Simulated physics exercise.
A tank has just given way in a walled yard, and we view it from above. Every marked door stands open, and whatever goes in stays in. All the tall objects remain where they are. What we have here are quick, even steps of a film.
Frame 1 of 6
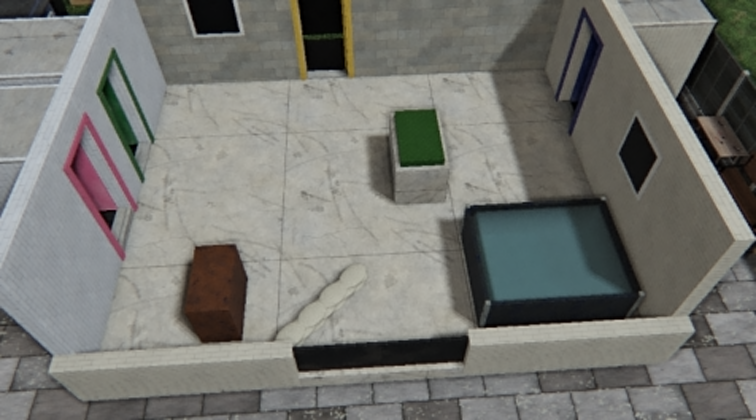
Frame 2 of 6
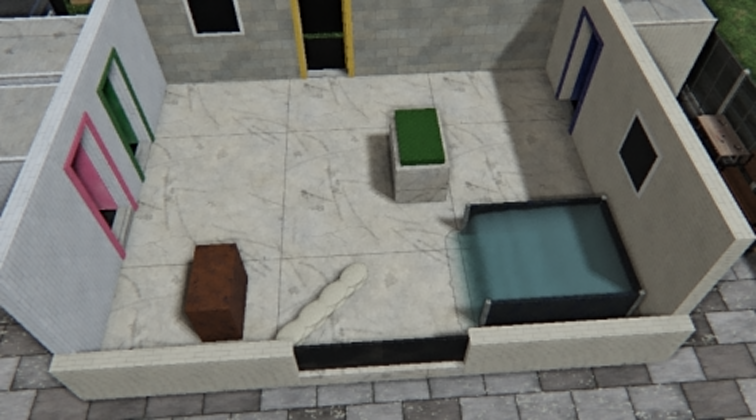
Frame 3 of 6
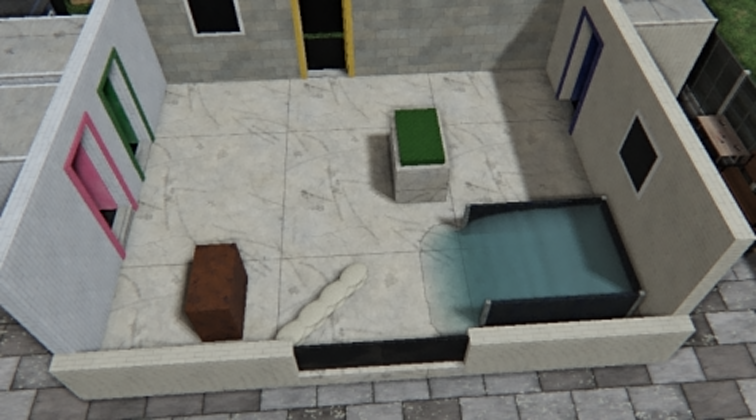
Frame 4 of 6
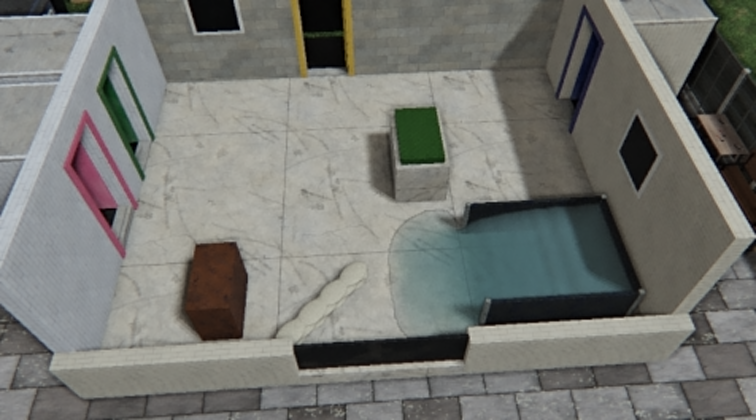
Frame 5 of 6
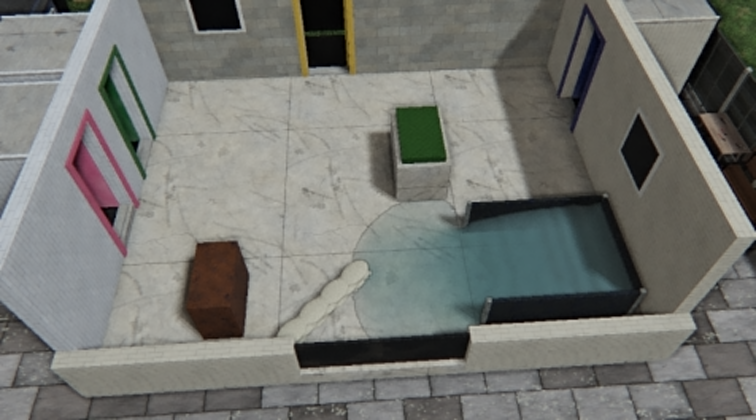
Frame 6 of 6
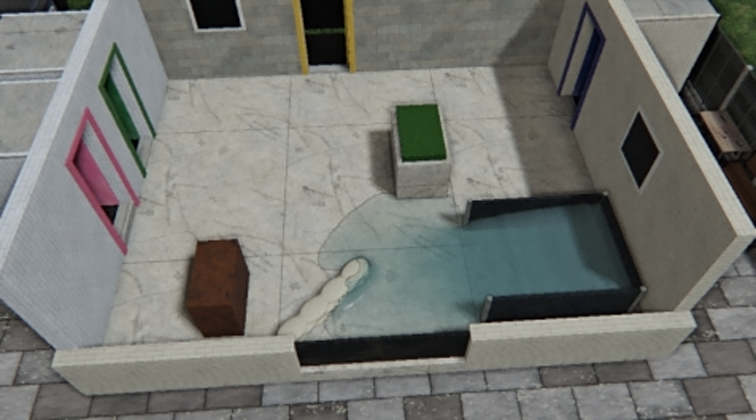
To begin with, a dark-sided water tank stands whole at the right of a walled yard. Its left side opens and water pours out, spreading leftward across the pale tiled floor in a widening, rounded sheet. The water then meets the white sandbag row and spreads past its upper end.
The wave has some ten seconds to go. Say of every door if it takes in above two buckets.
Outcome: Yellow door: Limit exceeded; blue door: Limit not exceeded; pink door: Limit not exceeded; green door: Limit exceeded.
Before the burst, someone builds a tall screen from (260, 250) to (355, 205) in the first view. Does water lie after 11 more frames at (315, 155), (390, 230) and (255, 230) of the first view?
In turn: Wet, awash, clear.
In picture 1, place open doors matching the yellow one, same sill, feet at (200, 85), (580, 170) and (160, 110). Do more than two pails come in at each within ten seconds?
Log: Door one beats the mark; door two misses the mark; door three beats the mark.
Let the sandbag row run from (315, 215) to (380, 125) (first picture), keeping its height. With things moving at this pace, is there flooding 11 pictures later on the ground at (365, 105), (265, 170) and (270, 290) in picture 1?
Taking the spots in turn: Untouched, untouched and submerged.
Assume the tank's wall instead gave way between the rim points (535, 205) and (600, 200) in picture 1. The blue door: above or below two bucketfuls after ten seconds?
As far as I can tell, the blue door breaks the threshold.
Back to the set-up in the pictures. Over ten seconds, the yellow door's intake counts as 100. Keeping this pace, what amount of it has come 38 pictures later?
Around 0 percent.
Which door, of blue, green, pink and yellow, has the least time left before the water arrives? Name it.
It's the pink one.
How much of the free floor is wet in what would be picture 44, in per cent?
Near 75 in a hundred.
A moment on, water covers 25 % of the floor; the yellow door not reached, the blue door not reached, the pink door not reached, the green door not reached.
Next, water covers 40 % of the floor; the yellow door not reached, the blue door not reached, the pink door wet at the sill, nothing in, the green door not reached.
Then, water covers 55 % of the floor; the yellow door not reached, the blue door not reached, the pink door wet at the sill, nothing in, the green door over two buckets in.
Later, water covers 75 % of the floor; the yellow door wet at the sill, nothing in, the blue door not reached, the pink door wet at the sill, nothing in, the green door over two buckets in.
In the end, water covers 95 % of the floor; the yellow door over two buckets in, the blue door wet at the sill, nothing in, the pink door wet at the sill, nothing in, the green door over two buckets in.
